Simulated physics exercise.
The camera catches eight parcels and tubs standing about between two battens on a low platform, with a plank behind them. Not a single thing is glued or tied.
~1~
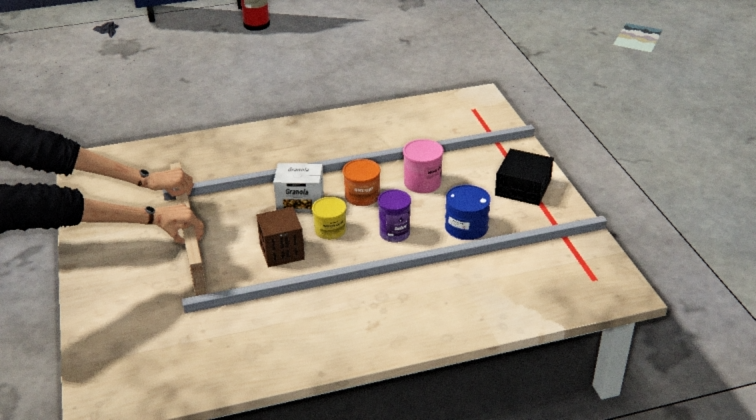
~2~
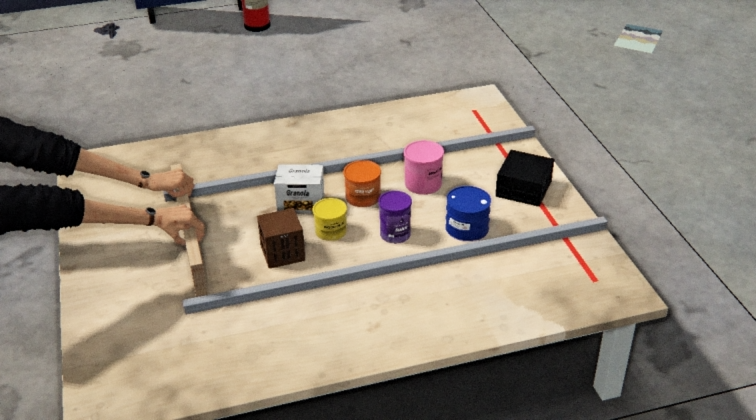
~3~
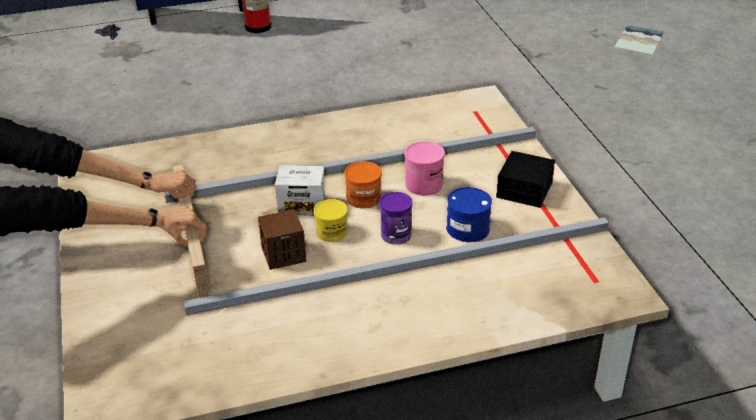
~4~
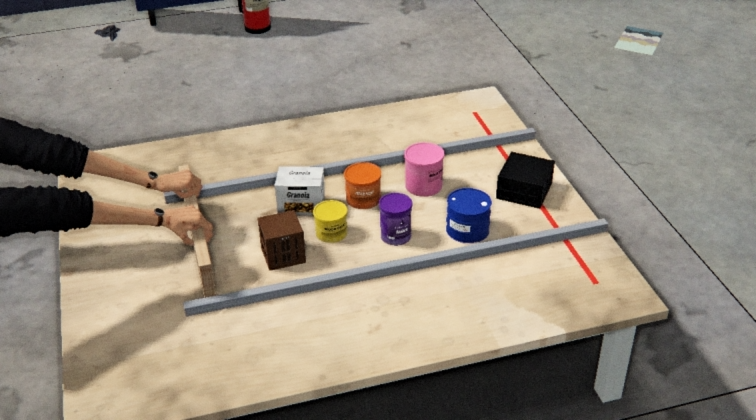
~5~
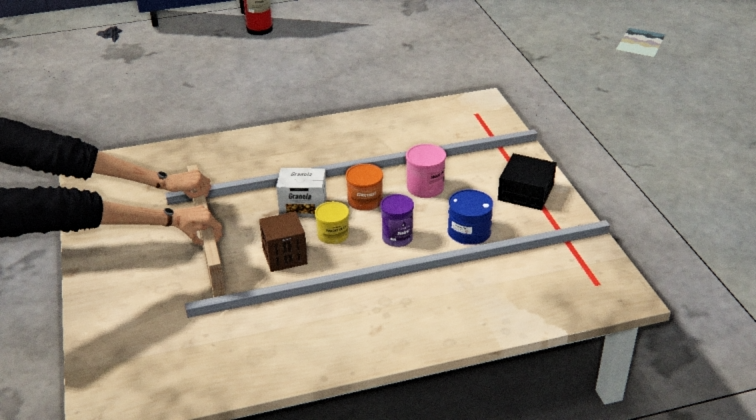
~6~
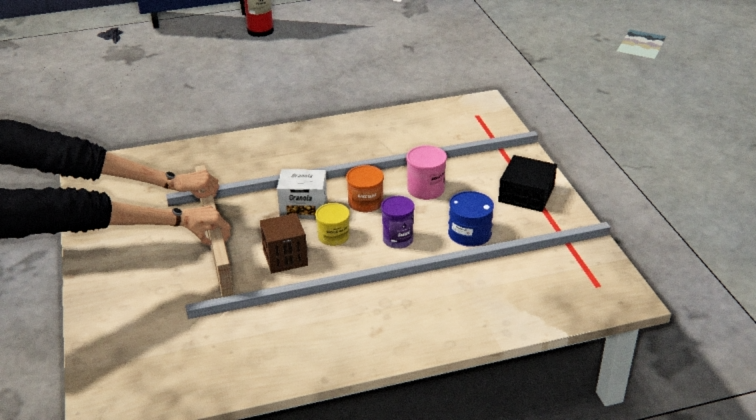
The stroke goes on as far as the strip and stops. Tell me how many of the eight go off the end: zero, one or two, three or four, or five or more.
Seems the ones that don't stay up number at least five, for sure.
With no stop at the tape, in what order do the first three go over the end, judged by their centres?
Order: Pink pail, black crate, orange pail.
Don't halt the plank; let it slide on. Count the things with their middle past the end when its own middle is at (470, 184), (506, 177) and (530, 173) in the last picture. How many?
Respectively, 0, 2 and 5.
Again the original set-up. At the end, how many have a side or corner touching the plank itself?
That makes 3.
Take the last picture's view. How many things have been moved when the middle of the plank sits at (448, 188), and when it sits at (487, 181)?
At that stage 8; at the next, 8.
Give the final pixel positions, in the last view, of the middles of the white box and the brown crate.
White box: (533, 149); brown crate: (560, 191).
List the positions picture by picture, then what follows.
In the first picture, black crate (524, 177); blue canister (467, 212); pink pail (423, 166); plank (188, 229); tape (527, 184).
In the second picture, blue canister (468, 214); plank (189, 230).
In the third picture, pink pail (424, 169); orange pail (363, 185).
In the fourth picture, black crate (525, 180); yellow pail (331, 222).
In the fifth picture, blue canister (470, 217); white box (302, 192).
In the sixth picture, black crate (528, 183); blue canister (471, 219); pink pail (426, 173); plank (214, 230); tape (530, 191).
Soon after, none off yet; black crate at rest near (528, 183); blue canister at rest near (471, 219); pink pail at rest near (426, 173).
Then, none off yet; black crate at rest near (528, 183); blue canister moved a little near (496, 217); pink pail moved about its own width near (481, 162).
Further on, none off yet; black crate moved about its own width near (558, 179); blue canister moved well along near (550, 212); pink pail moved well along near (549, 145).
By the end, the number that fall off is five or more; fallen, orange pail, purple pail, pink pail, blue canister and black crate.
